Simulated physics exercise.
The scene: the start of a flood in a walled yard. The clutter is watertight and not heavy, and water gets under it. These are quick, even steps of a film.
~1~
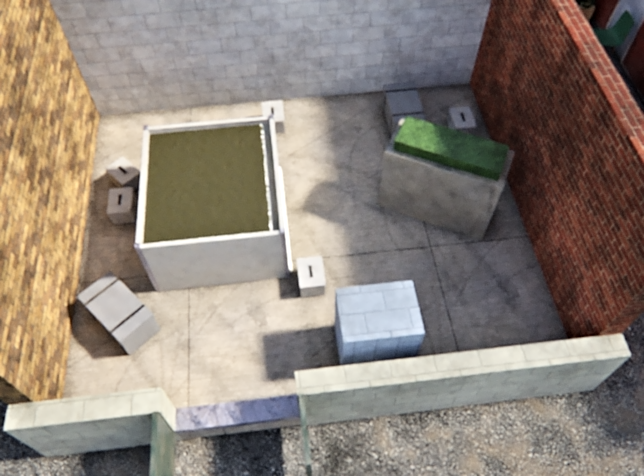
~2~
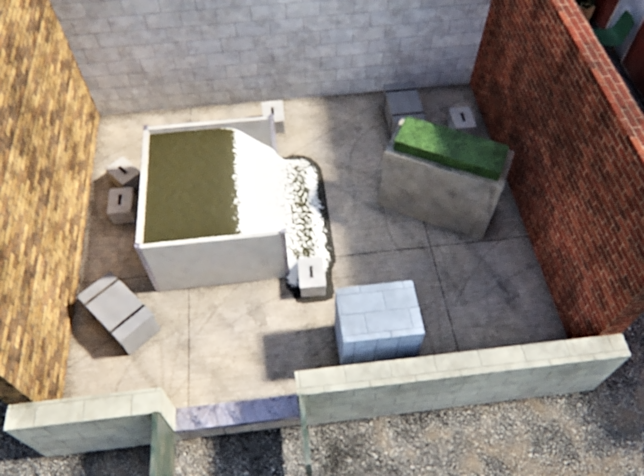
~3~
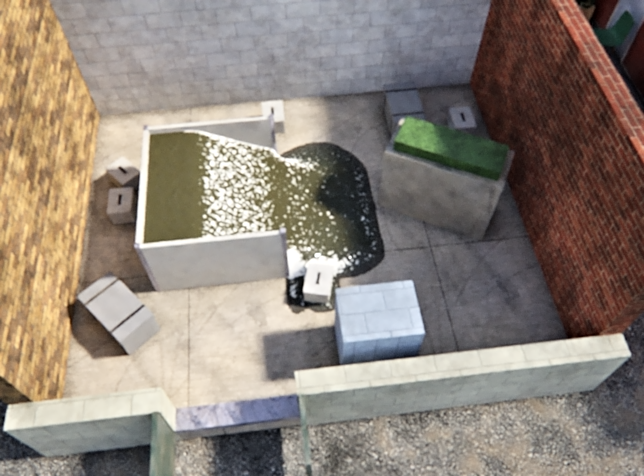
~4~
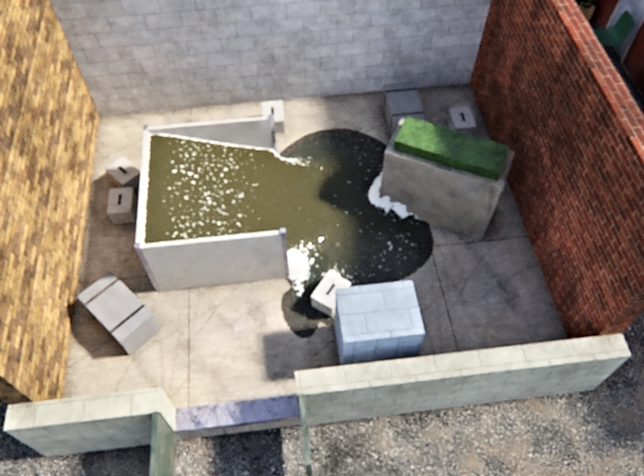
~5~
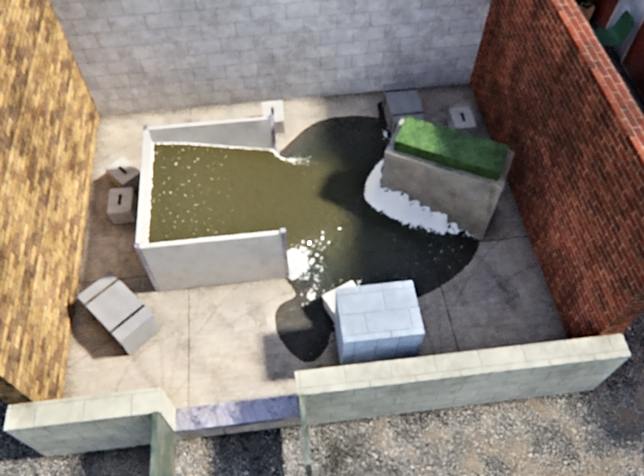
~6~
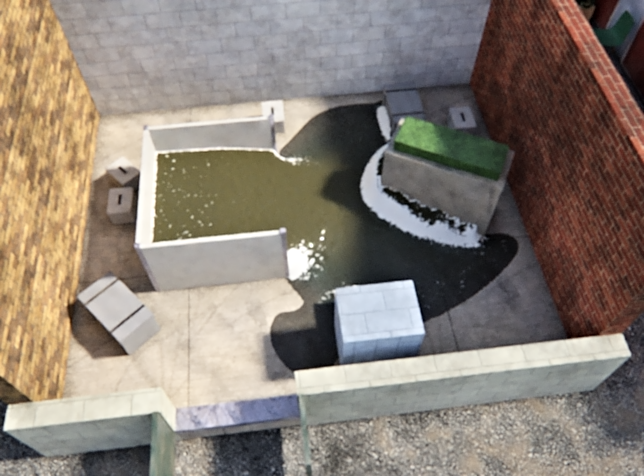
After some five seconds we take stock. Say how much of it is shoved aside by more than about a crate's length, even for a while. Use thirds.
Share: Between one and two thirds.
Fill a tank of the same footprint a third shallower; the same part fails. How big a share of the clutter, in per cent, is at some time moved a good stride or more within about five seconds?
About 40 per cent.
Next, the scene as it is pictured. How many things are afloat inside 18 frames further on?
That makes 2.
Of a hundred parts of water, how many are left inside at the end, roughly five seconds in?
Some 100 per cent.
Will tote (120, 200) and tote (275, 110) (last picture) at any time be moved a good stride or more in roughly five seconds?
As listed: No, pushed that far.
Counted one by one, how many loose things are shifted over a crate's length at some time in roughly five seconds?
It comes to 4.
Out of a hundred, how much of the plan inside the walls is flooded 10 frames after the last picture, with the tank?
Roughly 60 per cent.
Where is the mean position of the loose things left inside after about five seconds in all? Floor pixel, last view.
Around (225, 198).
A moment on, 1 of 8 are well off their spots; 0 afloat.
Next, 2 of 8 are well off their spots; 2 afloat.
Later, 3 of 8 are well off their spots; 2 afloat.
In the end, 4 of 8 are well off their spots, and 4 have been at some point; 2 afloat.
